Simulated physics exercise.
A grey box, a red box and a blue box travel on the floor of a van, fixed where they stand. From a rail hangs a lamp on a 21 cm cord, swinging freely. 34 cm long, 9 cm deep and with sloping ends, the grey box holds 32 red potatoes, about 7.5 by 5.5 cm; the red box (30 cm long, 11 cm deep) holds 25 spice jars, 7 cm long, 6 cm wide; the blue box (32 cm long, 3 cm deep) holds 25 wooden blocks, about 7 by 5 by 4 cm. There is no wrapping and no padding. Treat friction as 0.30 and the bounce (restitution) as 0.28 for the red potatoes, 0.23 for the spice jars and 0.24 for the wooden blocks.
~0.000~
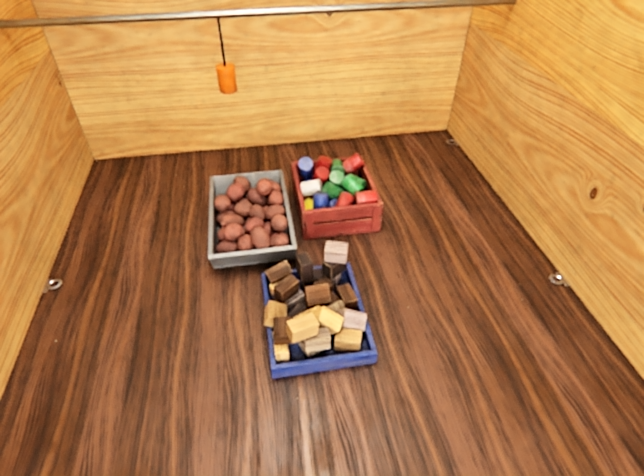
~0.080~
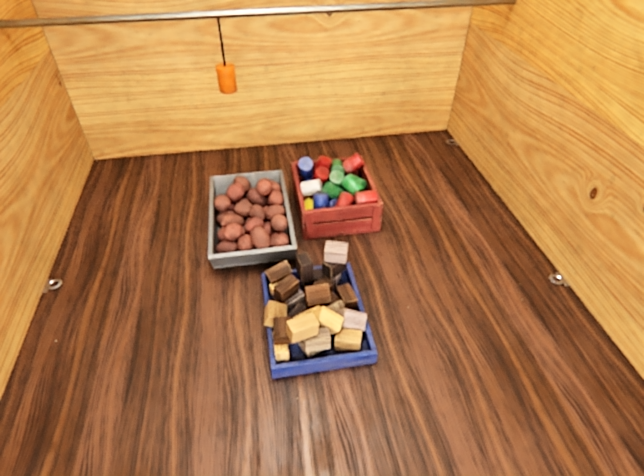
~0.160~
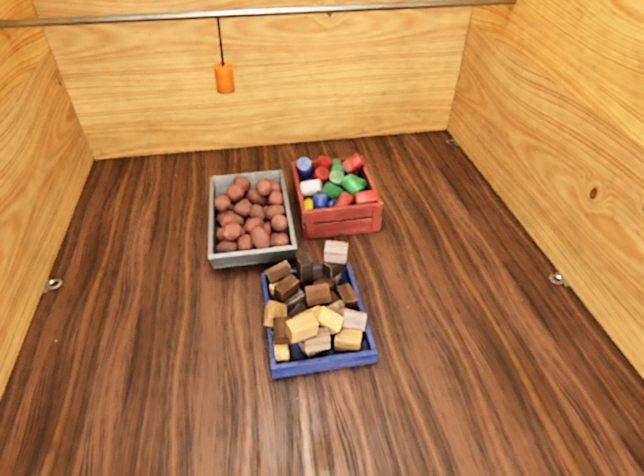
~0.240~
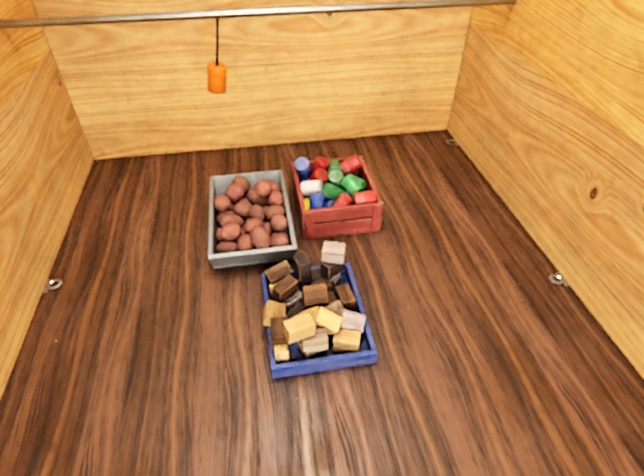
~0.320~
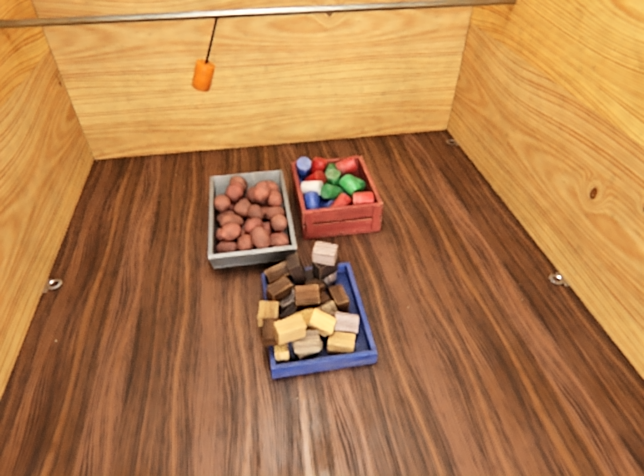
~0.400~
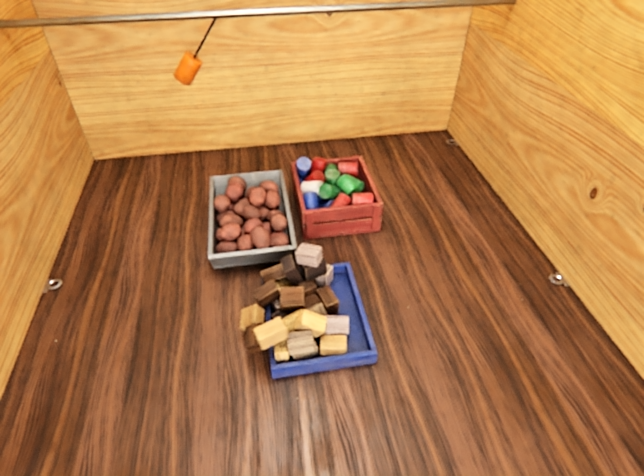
The orange lamp hanging from the rail swung out to the left, then the wooden blocks heaped in the blue box slid left and spilled over its side, while the three boxes stayed put.
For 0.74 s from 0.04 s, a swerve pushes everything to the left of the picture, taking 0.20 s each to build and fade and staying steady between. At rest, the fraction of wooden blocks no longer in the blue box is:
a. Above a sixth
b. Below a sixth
Above a sixth.
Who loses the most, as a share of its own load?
Answer: The blue box.
After 0.56 s, the grey box has all 32, the red box has all 25 and the blue box is down by 5 of 25.
After 0.75 s, the grey box has all 32, the red box has all 25 and the blue box is down by 6 of 25.
After 1.03 s, the grey box has all 32, the red box has all 25 and the blue box is down by 8 of 25.
Outcome (at 1.38 s), the grey box has all 32, the red box has all 25 and the blue box is down by 8 of 25. Asked share, 8 of 25, 32 per cent.
